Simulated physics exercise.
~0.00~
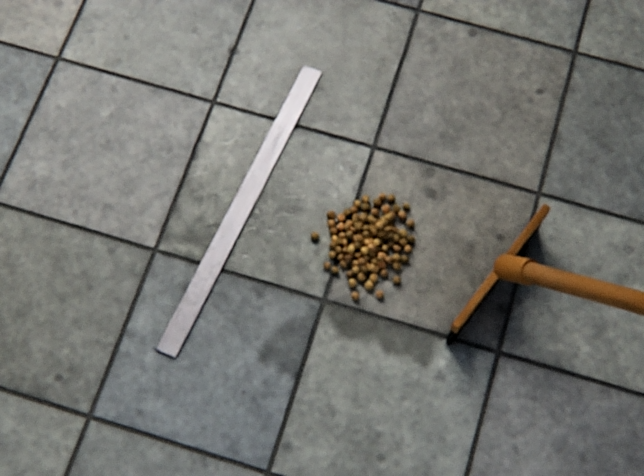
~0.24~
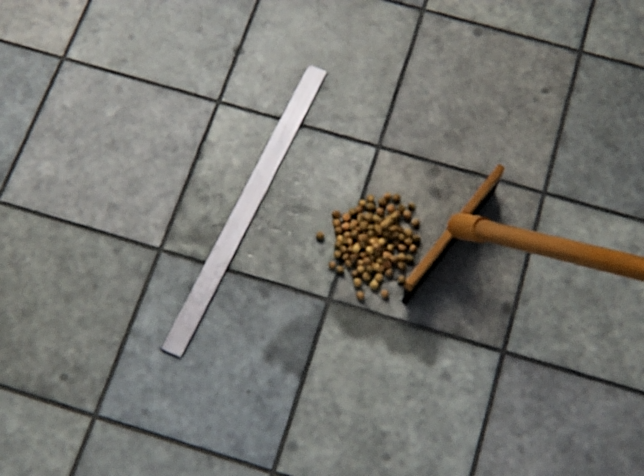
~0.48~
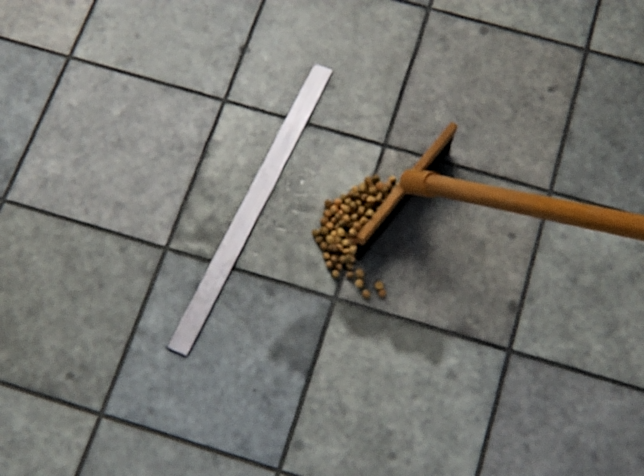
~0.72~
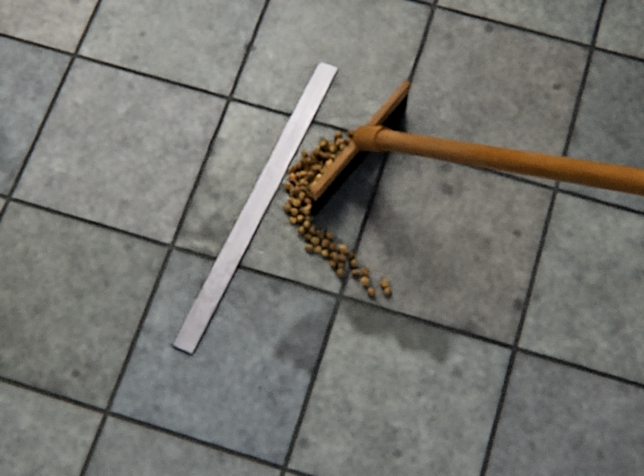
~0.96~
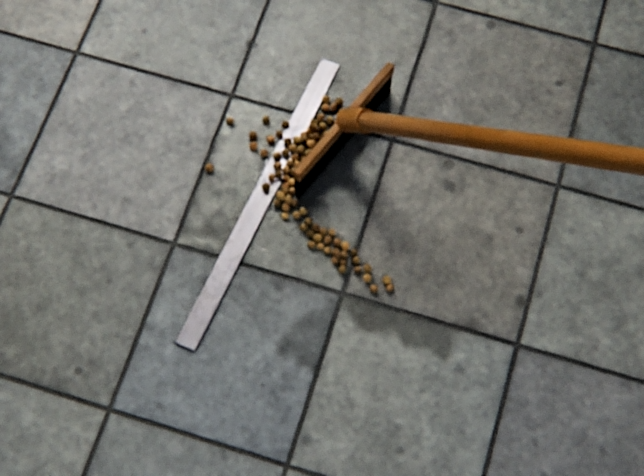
A floor of grey square tiles with dark joints is seen from above at a slant. A pale, flat strip lies diagonally left of centre, with a loose heap of tan-brown dried chickpeas to its right and an orange-brown squeegee on a long handle at the far right. The squeegee slides left and slightly up into the heap, bunching the chickpeas against its blade. As it pushes on, some trail off past its lower end in a curved line. The blade reaches the strip's upper part, leaving some chickpeas on it, a few scattered beyond, and many short of it.
